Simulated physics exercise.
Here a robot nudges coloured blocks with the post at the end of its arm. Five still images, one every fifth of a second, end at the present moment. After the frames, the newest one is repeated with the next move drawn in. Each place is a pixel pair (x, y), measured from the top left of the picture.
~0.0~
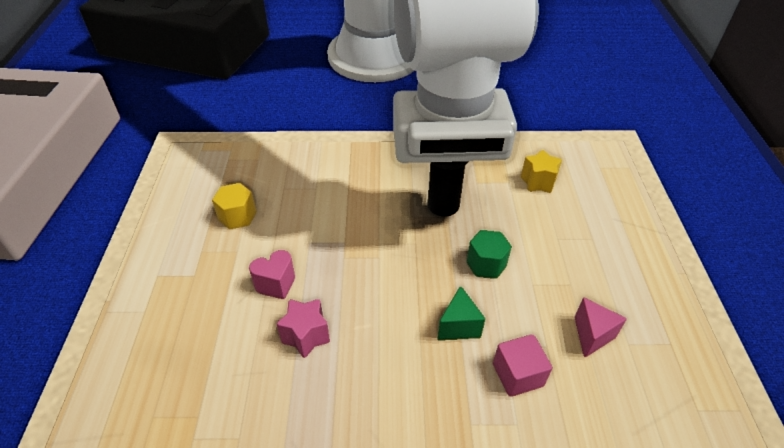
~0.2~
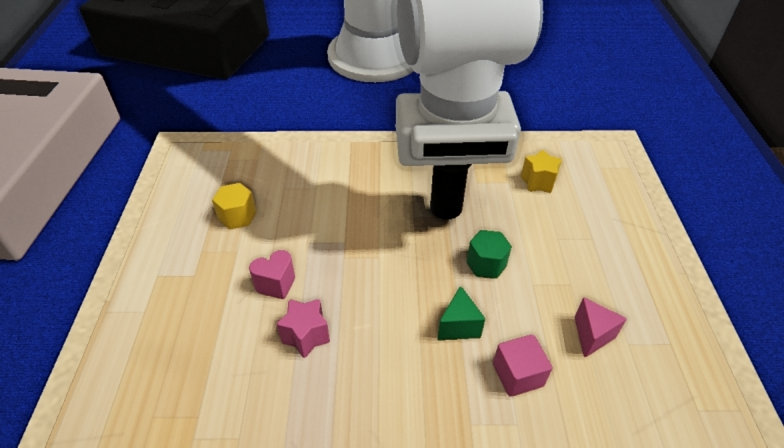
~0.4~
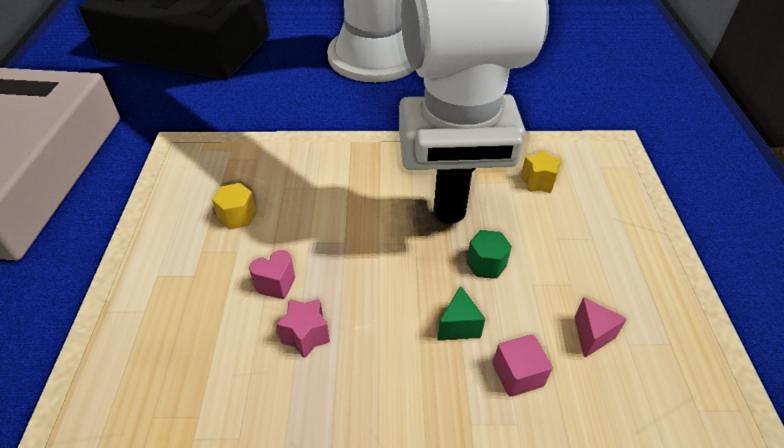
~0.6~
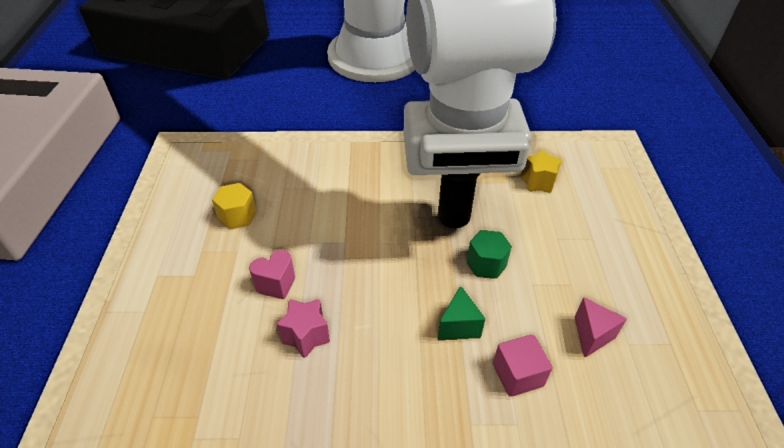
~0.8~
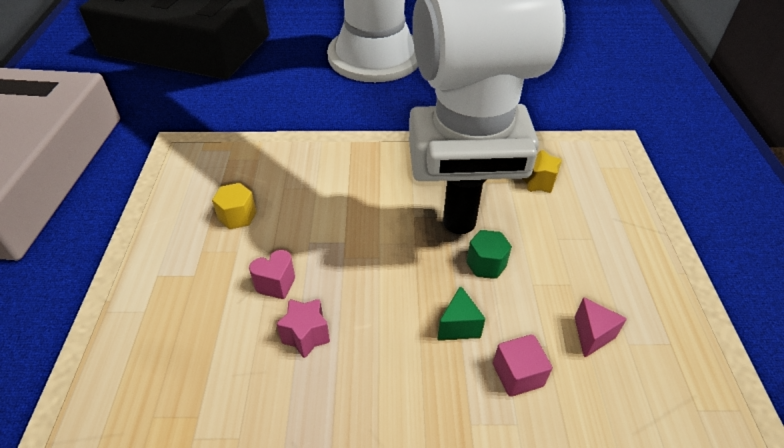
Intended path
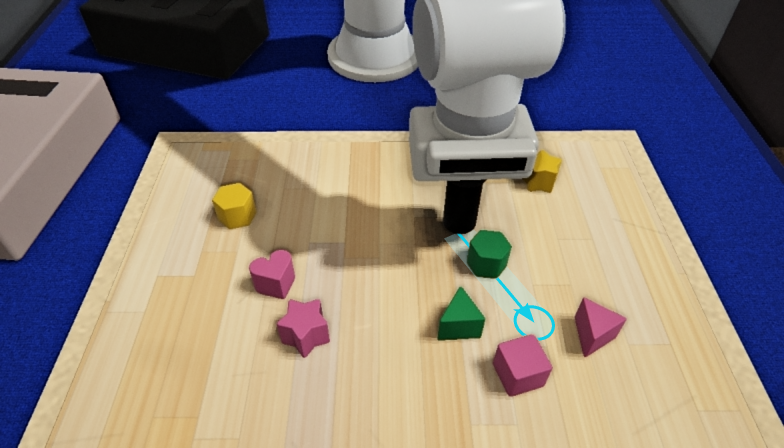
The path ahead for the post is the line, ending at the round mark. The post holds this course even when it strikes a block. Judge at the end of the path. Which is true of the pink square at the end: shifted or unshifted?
It is shifted.
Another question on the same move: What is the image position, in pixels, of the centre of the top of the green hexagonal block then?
I'd guess (558, 338).
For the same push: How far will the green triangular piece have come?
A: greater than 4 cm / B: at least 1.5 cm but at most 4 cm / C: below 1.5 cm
I'll go with C - below 1.5 cm.
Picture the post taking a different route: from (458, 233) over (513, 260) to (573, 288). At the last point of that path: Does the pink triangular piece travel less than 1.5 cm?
Yes - that is the case.
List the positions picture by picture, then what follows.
In the first frame, tip of the post at (443, 205), middles of tops, green triangular piece at (462, 308), green hexagonal block at (491, 244), pink square at (525, 356), pink triangular piece at (602, 317).
In the second frame, post at (446, 208), nothing pushed.
In the third frame, post at (450, 212), nothing pushed.
In the fourth frame, post at (454, 217), nothing pushed.
In the fifth frame, post at (459, 222), green triangular piece at (462, 308), green hexagonal block at (491, 244), pink square at (525, 356), pink triangular piece at (602, 317).
The line goes from (458, 233) to (534, 323).
The first path, step by step. One third of the way, post at (484, 251); green hexagonal block at (510, 267).
Two thirds of the way, post at (510, 281); green hexagonal block at (534, 301), turned 20° clockwise.
At the end, post at (538, 313); green triangular piece unmoved; green hexagonal block at (558, 338), turned 40° clockwise; pink square at (525, 367), turned 20° clockwise; pink triangular piece unmoved.
